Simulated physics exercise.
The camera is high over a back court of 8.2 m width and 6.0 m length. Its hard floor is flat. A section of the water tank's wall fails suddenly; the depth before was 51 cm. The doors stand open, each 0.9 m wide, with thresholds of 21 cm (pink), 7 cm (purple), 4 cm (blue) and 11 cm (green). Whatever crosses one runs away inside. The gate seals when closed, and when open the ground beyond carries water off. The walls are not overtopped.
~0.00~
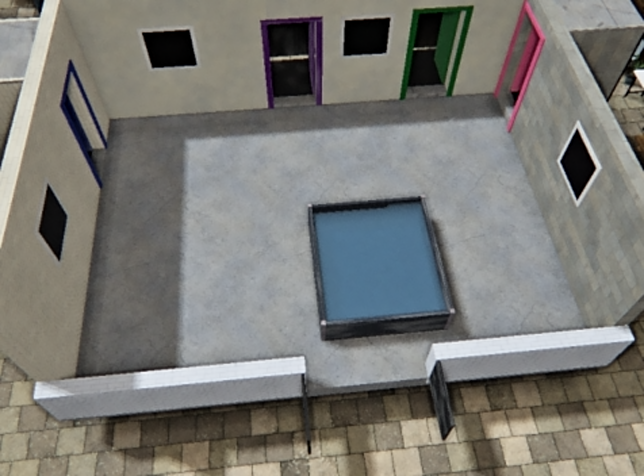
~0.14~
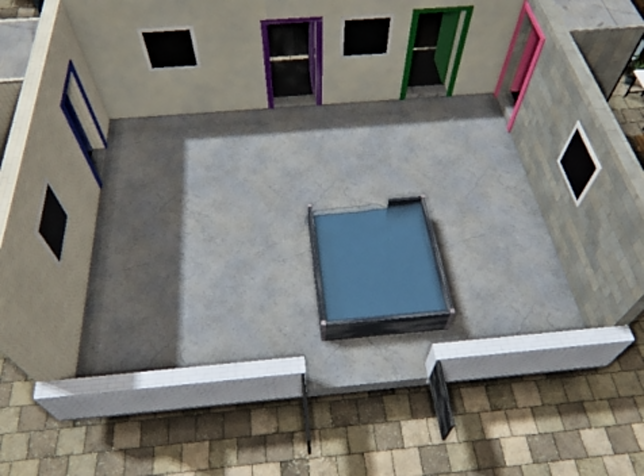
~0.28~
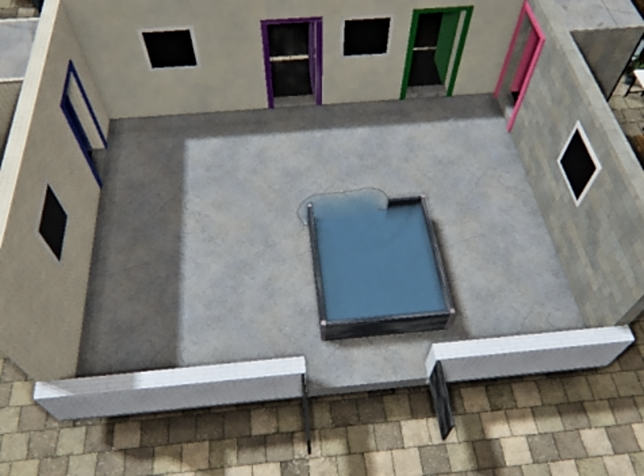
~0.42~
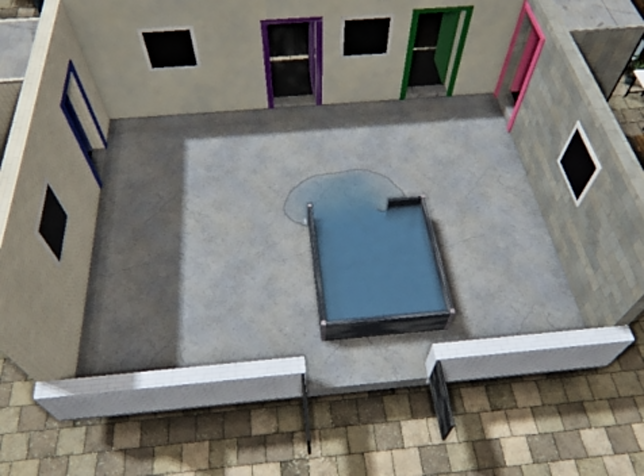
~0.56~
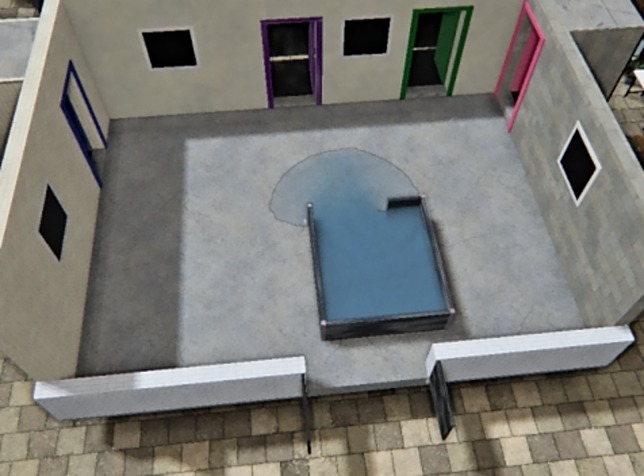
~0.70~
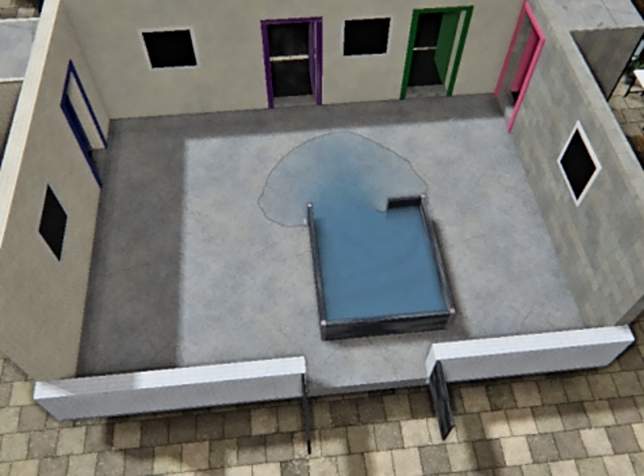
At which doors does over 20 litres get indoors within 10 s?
Within that time: At the pink door it stays under the limit; at the purple door it exceeds the limit; at the blue door it passes the limit; at the green door it keeps below the limit.
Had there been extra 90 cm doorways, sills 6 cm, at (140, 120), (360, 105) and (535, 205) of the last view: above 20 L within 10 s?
In turn: Above, past it, below.
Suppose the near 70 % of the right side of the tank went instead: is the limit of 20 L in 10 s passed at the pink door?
Against that limit: Pink not over.
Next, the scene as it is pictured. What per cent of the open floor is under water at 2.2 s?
Some 25 per cent of it.
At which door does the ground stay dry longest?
The blue one.
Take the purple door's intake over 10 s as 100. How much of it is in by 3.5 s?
About 70 per cent.
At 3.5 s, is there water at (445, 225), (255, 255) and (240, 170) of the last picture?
In that order: Not reached, dry, wet.
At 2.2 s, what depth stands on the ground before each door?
In cm: Pink 0, purple 22, blue 0, green 11.
After 1.4 s water covers 20 % of the floor and is deepest (28 cm) near (334, 221); pink door not reached, purple door 14 cm at the sill, 5 L in, blue door not reached, green door not reached.
After 2.2 s water covers 25 % of the floor and is deepest (25 cm) near (334, 221); pink door not reached, purple door 22 cm at the sill, 63 L in, blue door not reached, green door 11 cm at the sill, 0 L in.
After 3.5 s water covers 35 % of the floor and is deepest (22 cm) near (110, 125); pink door 16 cm at the sill, 0 L in, purple door 18 cm at the sill, 157 L in, blue door not reached, green door 11 cm at the sill, 1 L in.
After 6.0 s water covers 60 % of the floor and is deepest (12 cm) near (118, 124); pink door 10 cm at the sill, 0 L in, purple door 11 cm at the sill, 210 L in, blue door 10 cm at the sill, 42 L in, green door 6 cm at the sill, 1 L in.
After 10.0 s water covers 90 % of the floor and is deepest (8 cm) near (512, 354); pink door 6 cm at the sill, 0 L in, purple door 5 cm at the sill, 220 L in, blue door 7 cm at the sill, 83 L in, green door 5 cm at the sill, 1 L in.
